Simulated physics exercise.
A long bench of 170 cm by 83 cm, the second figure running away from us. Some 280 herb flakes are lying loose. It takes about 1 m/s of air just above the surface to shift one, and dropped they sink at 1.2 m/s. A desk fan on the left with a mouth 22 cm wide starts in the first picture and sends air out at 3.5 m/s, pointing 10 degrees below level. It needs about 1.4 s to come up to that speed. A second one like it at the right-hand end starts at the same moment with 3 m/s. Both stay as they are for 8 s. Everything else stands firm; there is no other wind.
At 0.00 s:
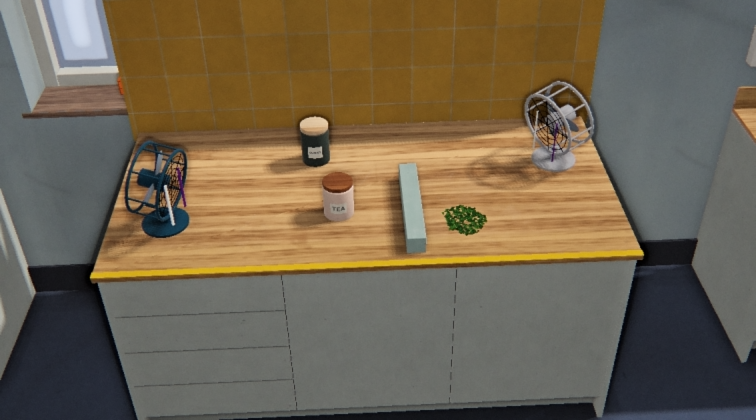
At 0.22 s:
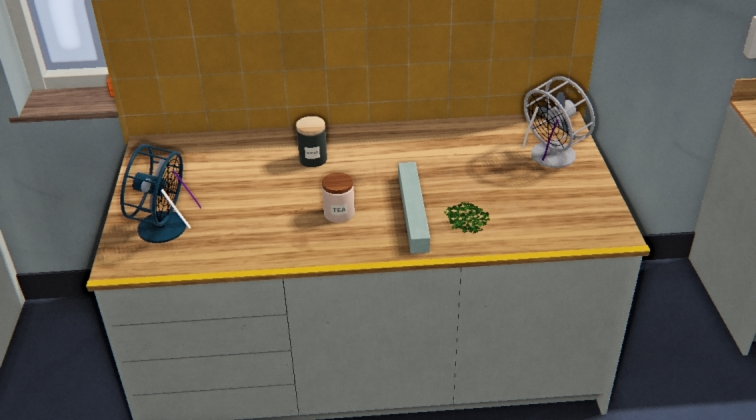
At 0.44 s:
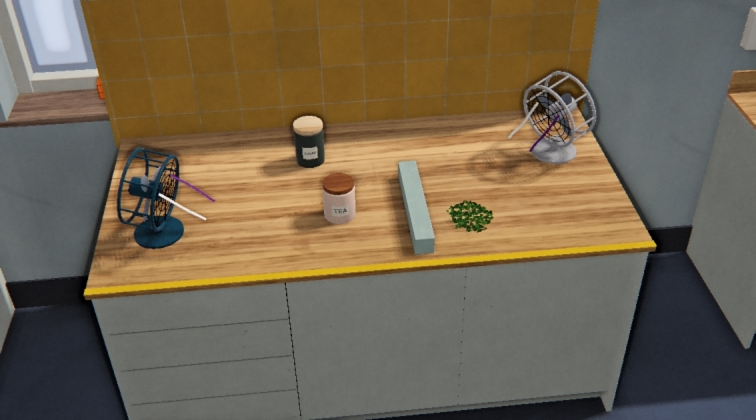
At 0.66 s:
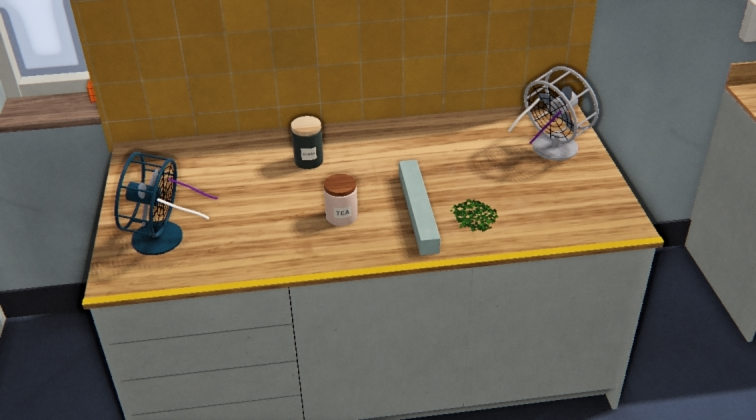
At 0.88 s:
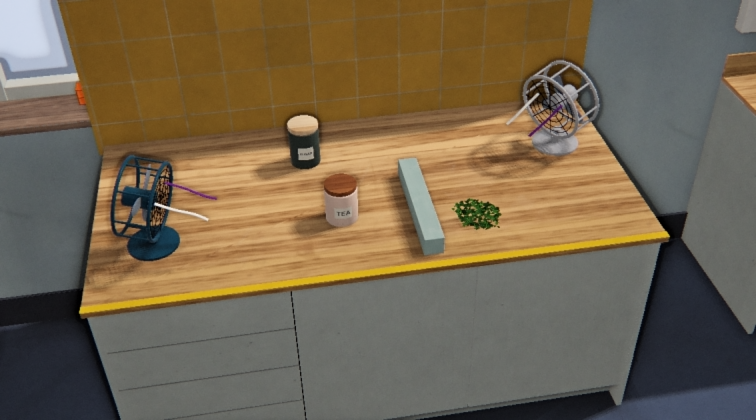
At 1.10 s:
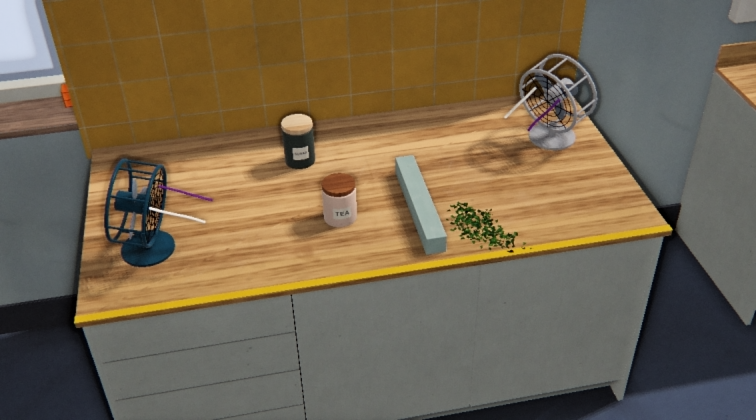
We see a wooden counter with two desk fans, two jars, a pale plank and a patch of green herb flakes; ribbons on the fans stream out, then the flakes shift and spread toward the front right.
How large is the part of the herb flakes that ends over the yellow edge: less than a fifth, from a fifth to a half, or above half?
By then over half are over the yellow edge.
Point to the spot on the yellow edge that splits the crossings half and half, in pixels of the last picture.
Near (494, 258).
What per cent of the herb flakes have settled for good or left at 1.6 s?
Some 100 per cent.
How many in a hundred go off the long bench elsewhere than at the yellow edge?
Some 0 per cent.
After 1.6 s the count stands so, 100 % are over the yellow edge.
After 2.6 s the count stands so, 100 % are over the yellow edge.
After 4.4 s the count stands so, 100 % are over the yellow edge.
After 8.0 s, at the end, 100 % are over the yellow edge.
